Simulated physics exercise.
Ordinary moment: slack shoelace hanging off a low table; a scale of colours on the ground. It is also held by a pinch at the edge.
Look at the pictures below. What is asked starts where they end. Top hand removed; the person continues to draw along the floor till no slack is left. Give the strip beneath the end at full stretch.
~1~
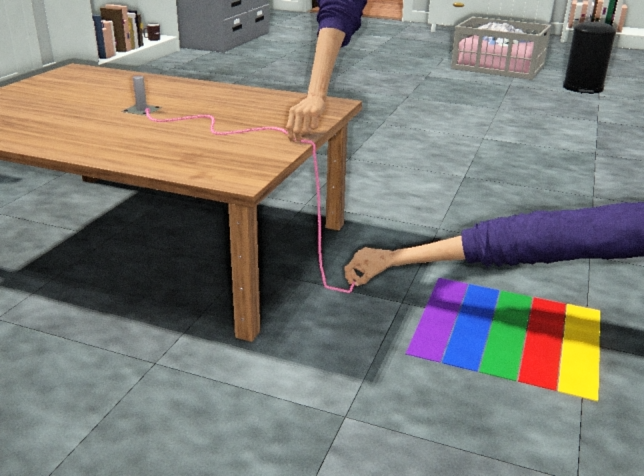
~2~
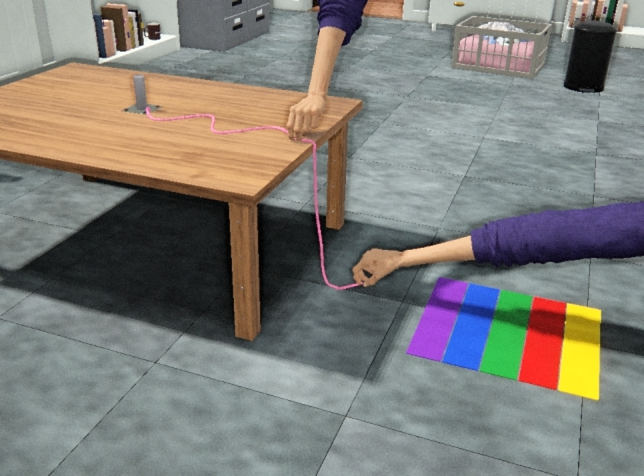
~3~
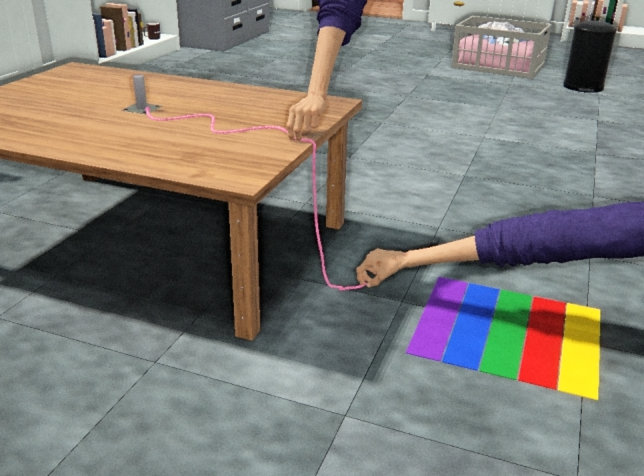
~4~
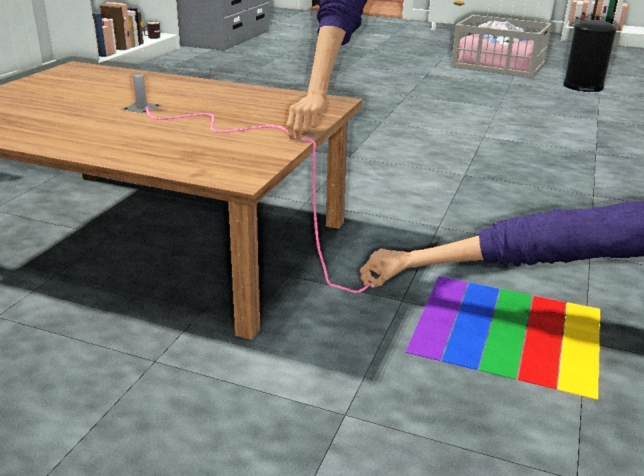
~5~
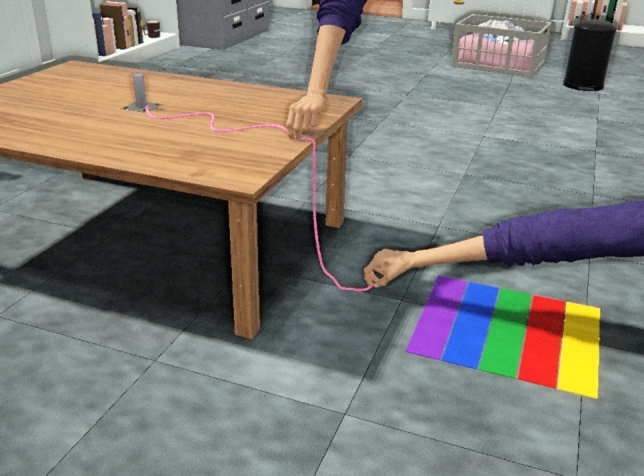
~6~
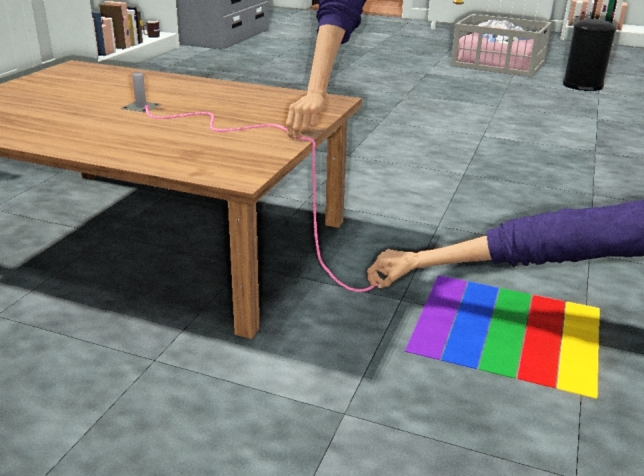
Red strip.
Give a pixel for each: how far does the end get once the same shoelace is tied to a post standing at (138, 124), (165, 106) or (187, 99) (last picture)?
The three places are (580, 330), (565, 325) and (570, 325), in that order.
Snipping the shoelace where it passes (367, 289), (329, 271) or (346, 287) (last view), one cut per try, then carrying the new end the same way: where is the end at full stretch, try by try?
I'd expect it near (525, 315) on the first try, near (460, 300) on the second and near (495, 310) on the third.
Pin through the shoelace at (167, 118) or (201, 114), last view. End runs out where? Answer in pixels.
In order: Close to (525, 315) and close to (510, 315).
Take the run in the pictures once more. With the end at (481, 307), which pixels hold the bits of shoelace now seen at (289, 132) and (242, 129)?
The first ends at (322, 175) and the second at (293, 135).
Soon after, end near (480, 307); over blue.
Then, end near (520, 315); over green.
At full stretch, end near (543, 320); over red. It gets as far as the red strip.
